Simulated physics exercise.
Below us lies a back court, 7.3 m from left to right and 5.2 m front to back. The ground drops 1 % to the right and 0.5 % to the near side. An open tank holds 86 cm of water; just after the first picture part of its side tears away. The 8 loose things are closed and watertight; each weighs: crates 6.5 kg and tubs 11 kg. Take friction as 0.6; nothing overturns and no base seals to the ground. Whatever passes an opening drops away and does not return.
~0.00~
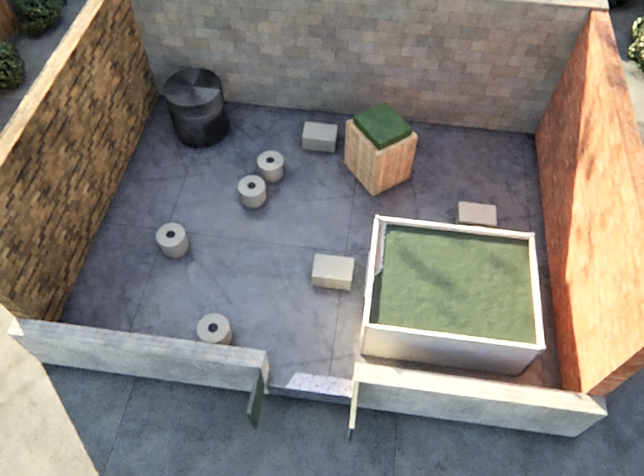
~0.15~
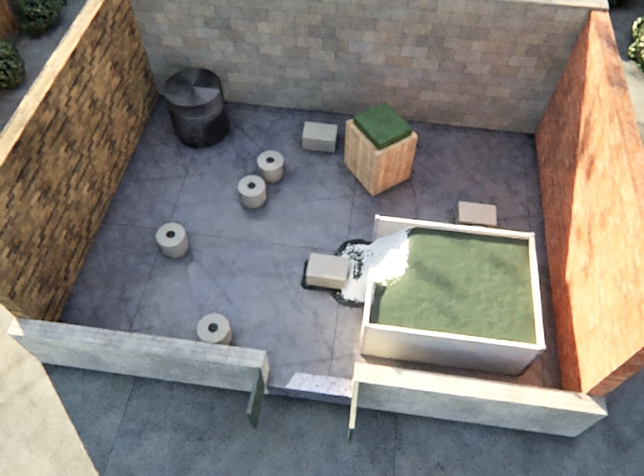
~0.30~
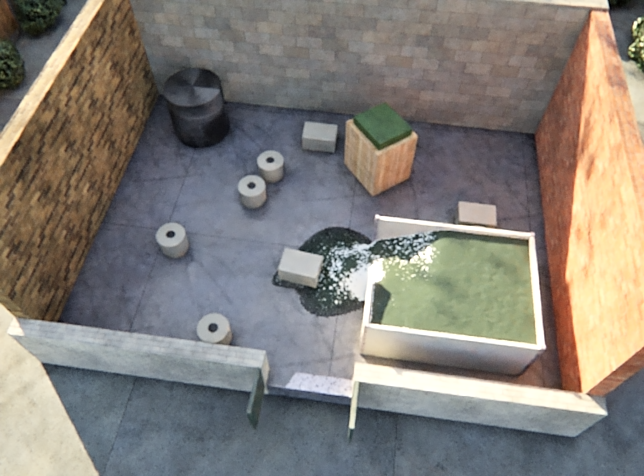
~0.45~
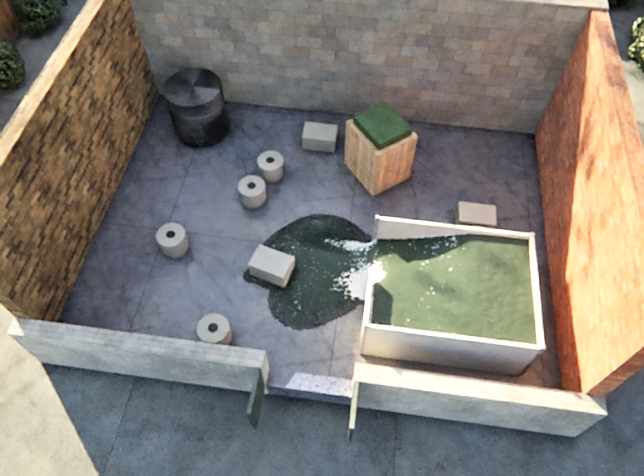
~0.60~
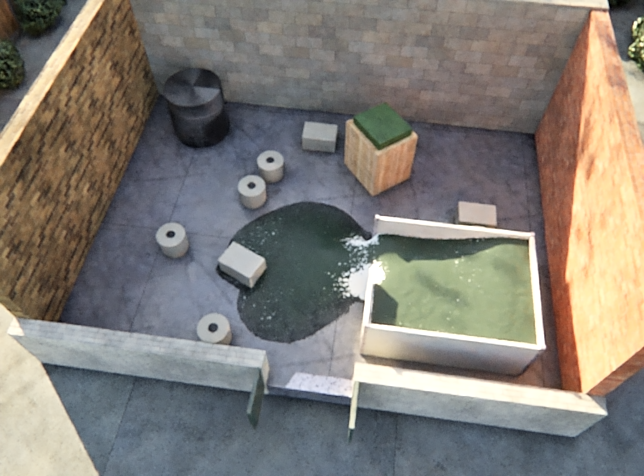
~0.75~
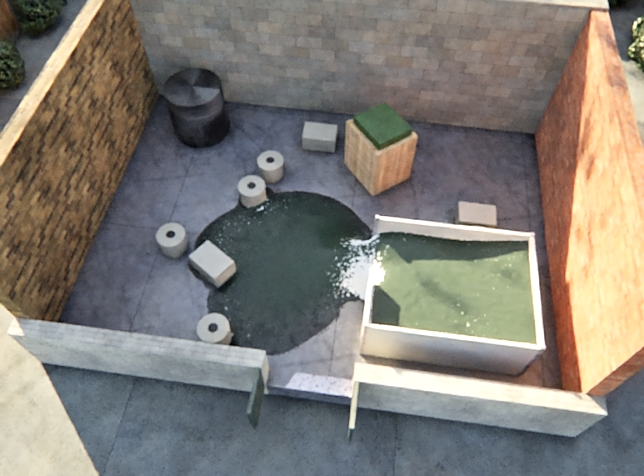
Water pours from the tank's left side and spreads across the court, pushing one crate left.
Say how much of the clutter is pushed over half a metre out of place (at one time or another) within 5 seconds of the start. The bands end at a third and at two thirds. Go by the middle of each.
It is two thirds or above.
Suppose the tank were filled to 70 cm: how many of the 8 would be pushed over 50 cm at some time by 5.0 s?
In that case 5 of them.
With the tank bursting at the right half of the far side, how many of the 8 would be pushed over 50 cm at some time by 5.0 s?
Then 4.
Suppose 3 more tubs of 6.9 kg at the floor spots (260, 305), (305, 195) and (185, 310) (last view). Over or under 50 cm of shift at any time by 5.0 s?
In that order: Past it, over, over.
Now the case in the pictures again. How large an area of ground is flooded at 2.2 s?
Some 24 m2.
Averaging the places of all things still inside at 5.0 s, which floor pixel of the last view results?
Near (292, 187).
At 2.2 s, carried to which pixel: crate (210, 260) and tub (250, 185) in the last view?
Near (73, 303) and (145, 125).
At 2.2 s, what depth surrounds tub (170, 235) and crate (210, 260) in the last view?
About 17 and 20 cm.
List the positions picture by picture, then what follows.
A crate at (333, 267) rests on the ground; a crate at (477, 213), on the bottom; water covers 3.7 m2; 0 of 8 have shifted, in the first picture.
A crate at (328, 266) rests on the ground, 8 cm from its start; a crate at (477, 213), on the bottom; 4.3 m2 under water; 1 of 8 have shifted, in the second picture.
A crate at (300, 263), on the bottom, 50 cm from its start; a crate at (477, 213), on the bottom; water covers 5.2 m2; 1 of 8 have shifted, in the third picture.
A crate at (271, 261), on the bottom, 95 cm from its start; a crate at (477, 213) rests on the ground; water covers 6.5 m2; 1 of 8 have shifted, in the fourth picture.
A crate at (241, 259), on the bottom, 141 cm from its start; a crate at (477, 213), on the bottom; 8.0 m2 under water; 1 of 8 have shifted, in the fifth picture.
A crate at (211, 259) rests on the ground, 187 cm from its start; a crate at (477, 213) rests on the ground; water covers 9.7 m2; 1 of 8 have shifted, in the sixth picture.
After 1.1 s 1 of 8 are over 50 cm from their spots; 0 afloat.
After 2.2 s 5 of 8 are over 50 cm from their spots; 5 afloat.
After 3.5 s 6 of 8 are over 50 cm from their spots; 5 afloat.
After 5.0 s 6 of 8 are over 50 cm from their spots, and 6 have been at some point; 4 afloat.
